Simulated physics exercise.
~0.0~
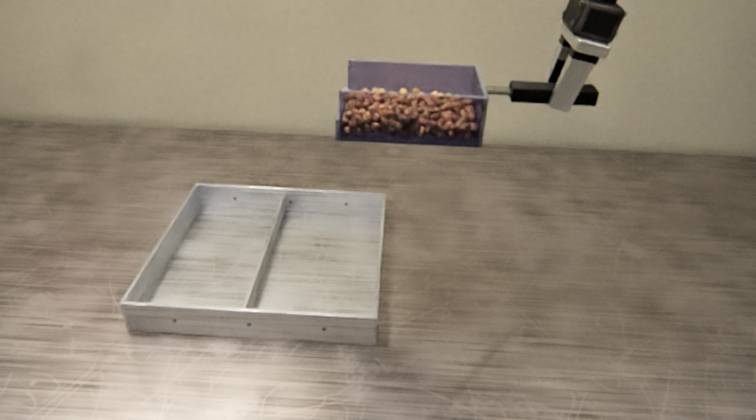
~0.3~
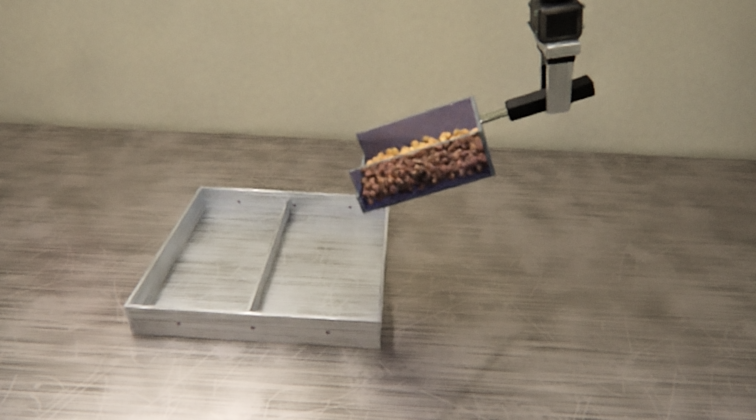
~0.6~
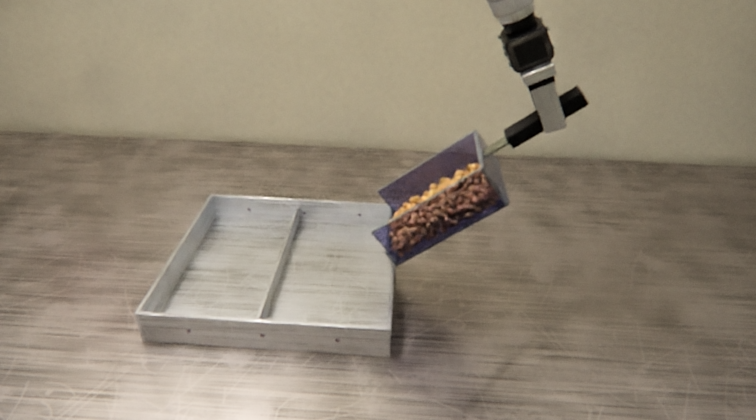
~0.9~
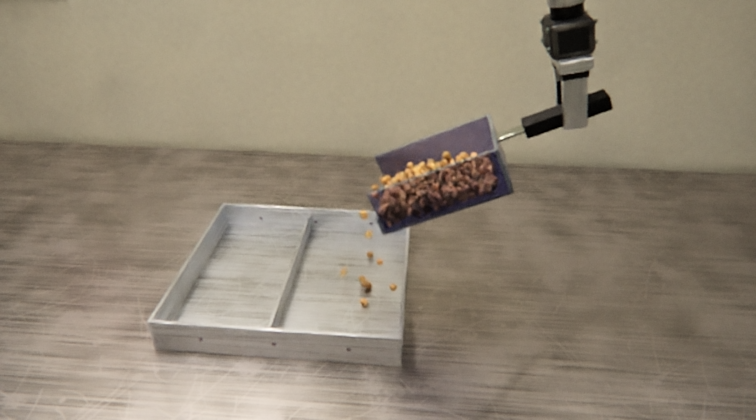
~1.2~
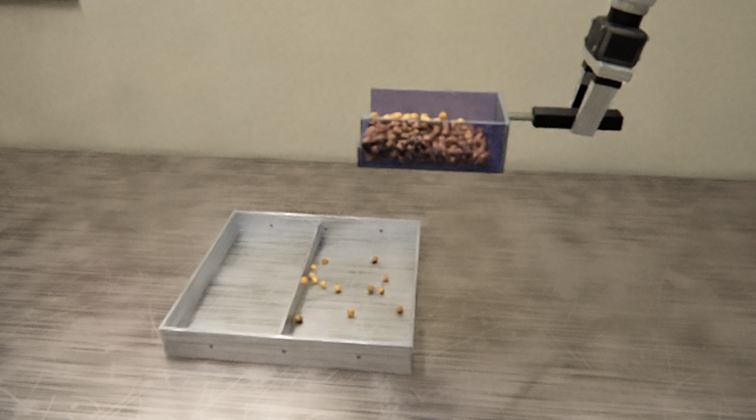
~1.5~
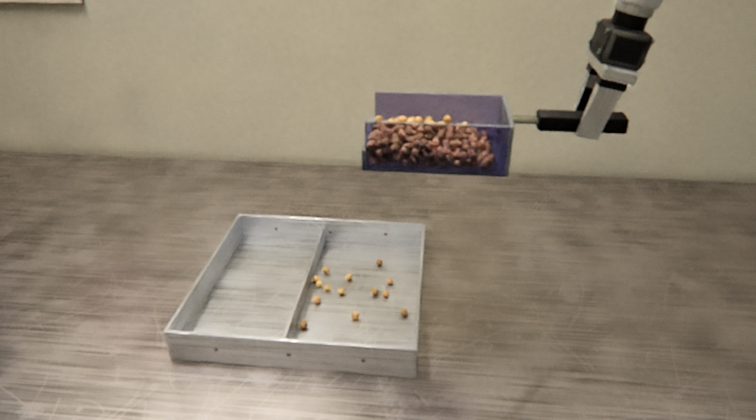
Robot arm tilting a purple box of dried chickpeas, spilling a few into a divided tray's right side, then levelling it above.
